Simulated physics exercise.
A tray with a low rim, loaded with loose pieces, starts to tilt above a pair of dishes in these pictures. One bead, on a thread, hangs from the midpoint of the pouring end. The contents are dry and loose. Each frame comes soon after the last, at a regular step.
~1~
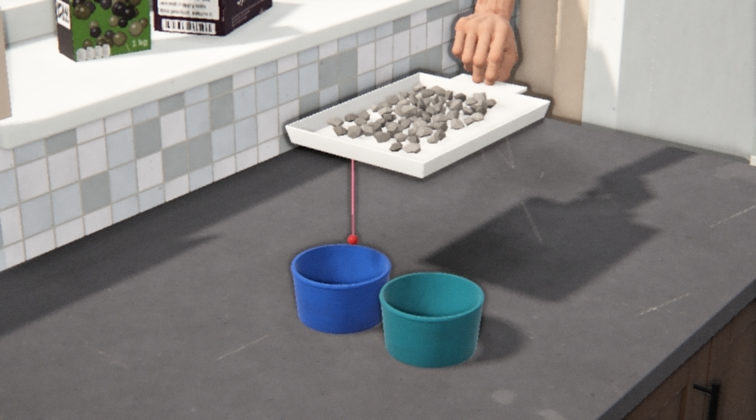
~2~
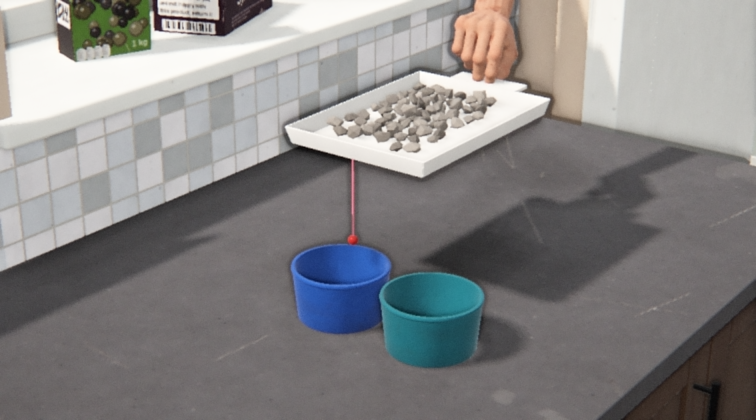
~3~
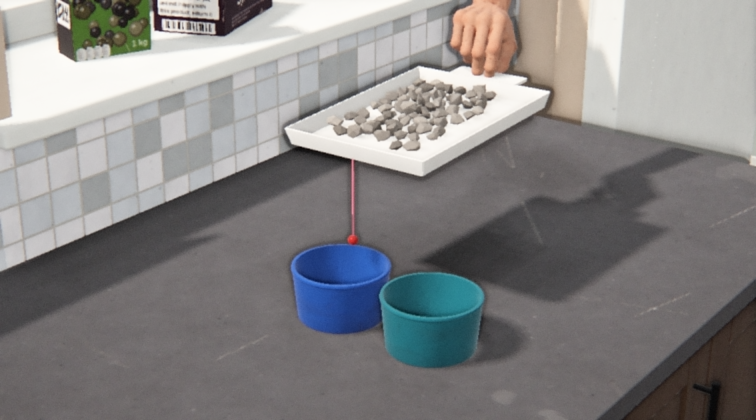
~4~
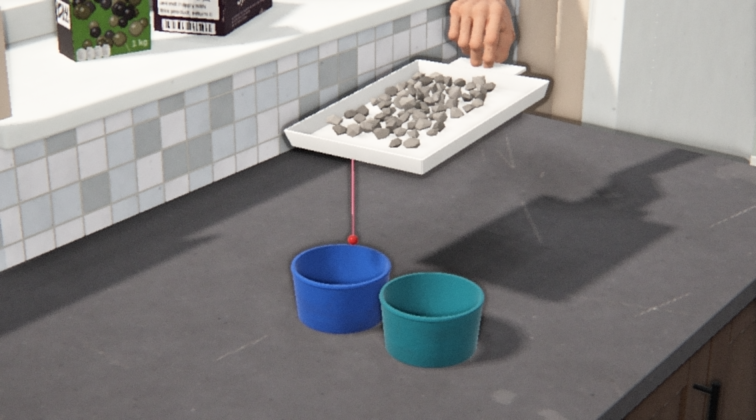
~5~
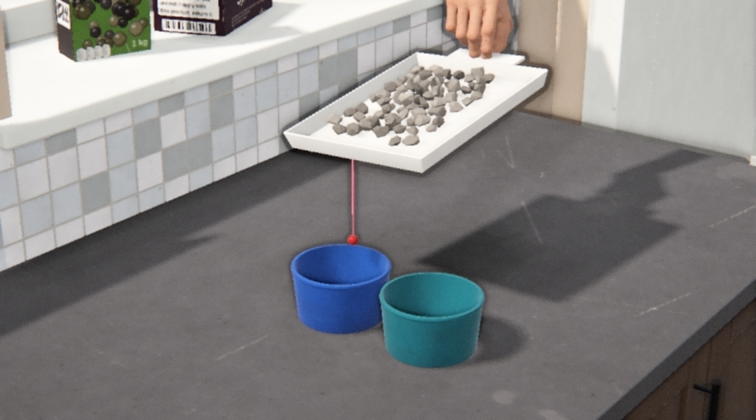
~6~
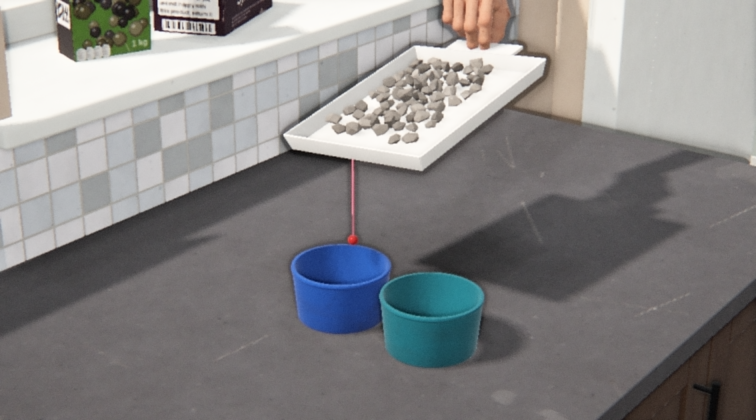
A hand slowly tilts a white tray of grey gravel above blue and teal dishes.
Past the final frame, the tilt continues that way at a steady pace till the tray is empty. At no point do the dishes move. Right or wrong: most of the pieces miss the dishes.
Right.
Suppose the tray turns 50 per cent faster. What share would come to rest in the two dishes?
That comes out at roughly 10 per cent.
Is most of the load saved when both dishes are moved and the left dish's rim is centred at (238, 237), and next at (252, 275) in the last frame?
A majority, then a minority.
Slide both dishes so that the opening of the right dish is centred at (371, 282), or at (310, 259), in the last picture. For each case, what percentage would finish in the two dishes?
First try: Roughly 70 per cent; second try: Roughly 70 per cent.
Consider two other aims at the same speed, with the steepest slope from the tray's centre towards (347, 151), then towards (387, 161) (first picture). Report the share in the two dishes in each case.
So it's 40 percent with the first slope and 80 percent with the other.
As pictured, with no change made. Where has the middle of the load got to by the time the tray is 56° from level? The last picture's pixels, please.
Close to (337, 112).
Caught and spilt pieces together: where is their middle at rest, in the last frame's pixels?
Resting centre, last frame: Roughly (259, 288).
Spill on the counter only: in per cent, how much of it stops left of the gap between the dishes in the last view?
Close to 100 %.
Soon after the last picture, tray tipped steeply; all on the tray.
A little later, tray tipped right over; about a quarter on the tray; a small part in the left dish; about two thirds outside both; a small part in the air.
Later still, tray tipped past a quarter turn; a small part in the left dish; nearly all outside both.
At rest, tray tipped past a quarter turn; none in the right dish; a small part in the left dish; nearly all outside both.
